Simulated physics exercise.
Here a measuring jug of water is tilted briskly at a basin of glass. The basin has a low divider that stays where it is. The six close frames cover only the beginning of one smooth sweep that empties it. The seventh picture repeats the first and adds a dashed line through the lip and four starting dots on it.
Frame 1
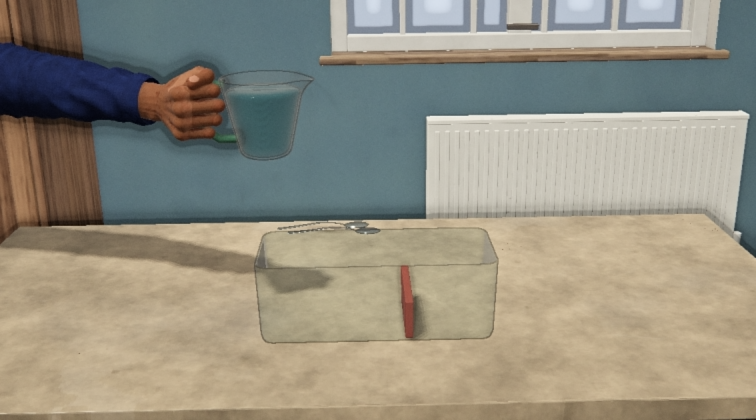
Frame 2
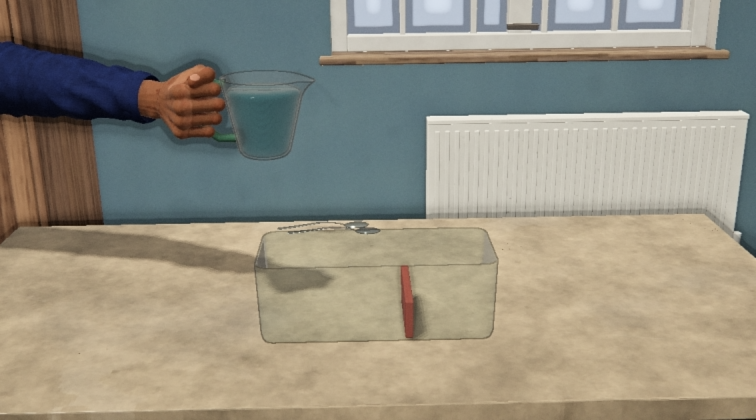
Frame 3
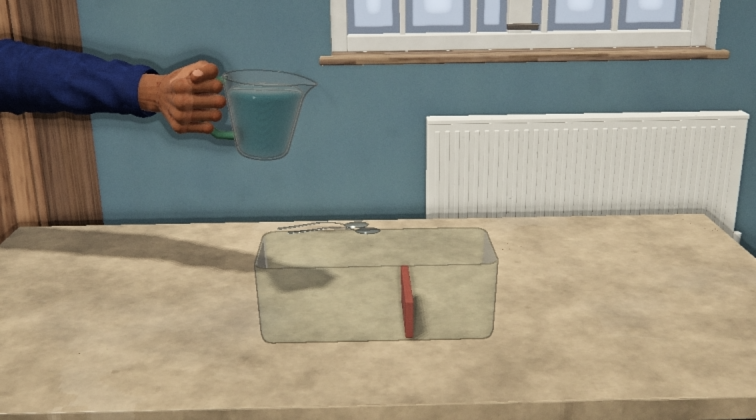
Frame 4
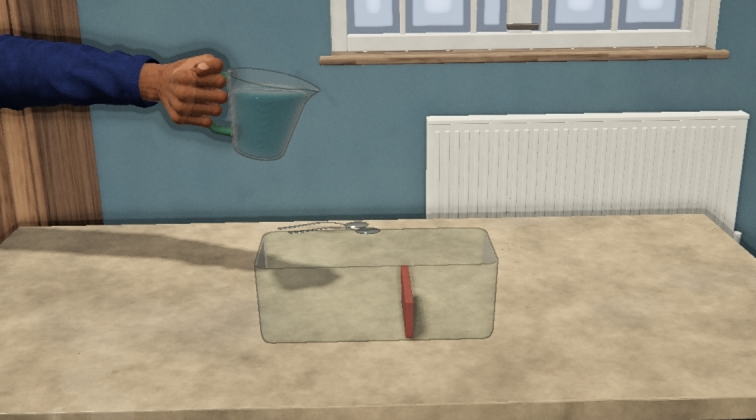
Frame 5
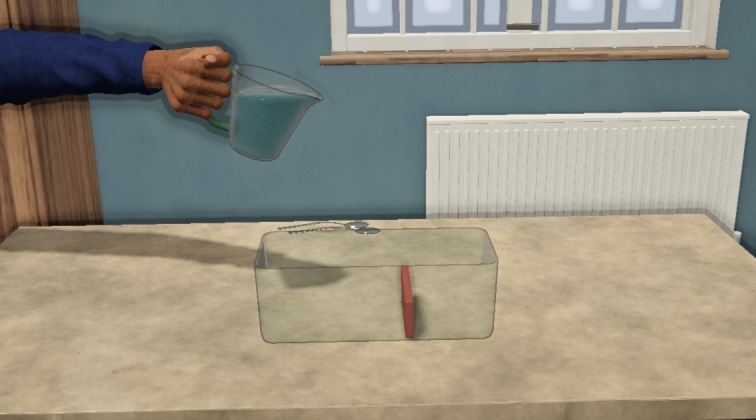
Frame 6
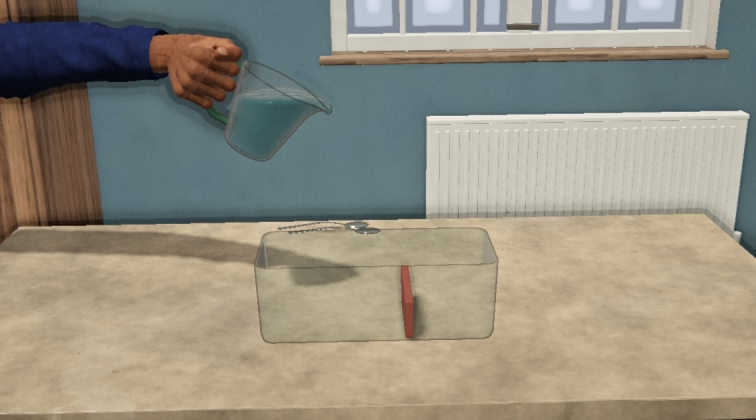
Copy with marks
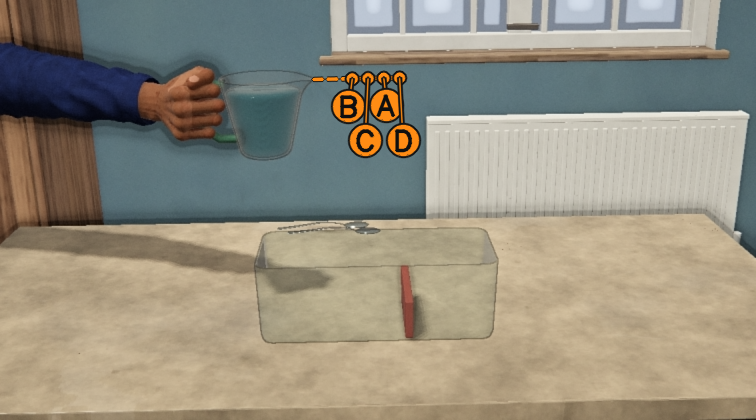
A hand in a dark blue sleeve reaches in from the left, holding a clear measuring jug of bluish water above a pale table, seen from the front and slightly above. Below sits a rectangular glass basin with an upright red divider right of its middle, silvery utensils behind it, and a blue wall, white radiator and window beyond. The jug starts upright, then the hand tilts it rightward until water reaches its lip, while the camera stays still.
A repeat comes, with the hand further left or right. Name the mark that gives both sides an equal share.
I would pick dot B.
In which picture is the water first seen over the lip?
Picture 6.
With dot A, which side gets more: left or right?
The right one.
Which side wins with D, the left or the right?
The right side.
In orange, A at (383, 78); B at (352, 78); C at (368, 78); D at (399, 78).
For dot A, about 11 % ends left of the wall and 86 % right of it; 3 % is lost outside.
For dot B, about 53 % ends left of the wall and 44 % right of it; 3 % is lost outside.
For dot C, about 25 % ends left of the wall and 73 % right of it.
For dot D, about 10 % ends left of the wall and 86 % right of it; 3 % is lost outside.
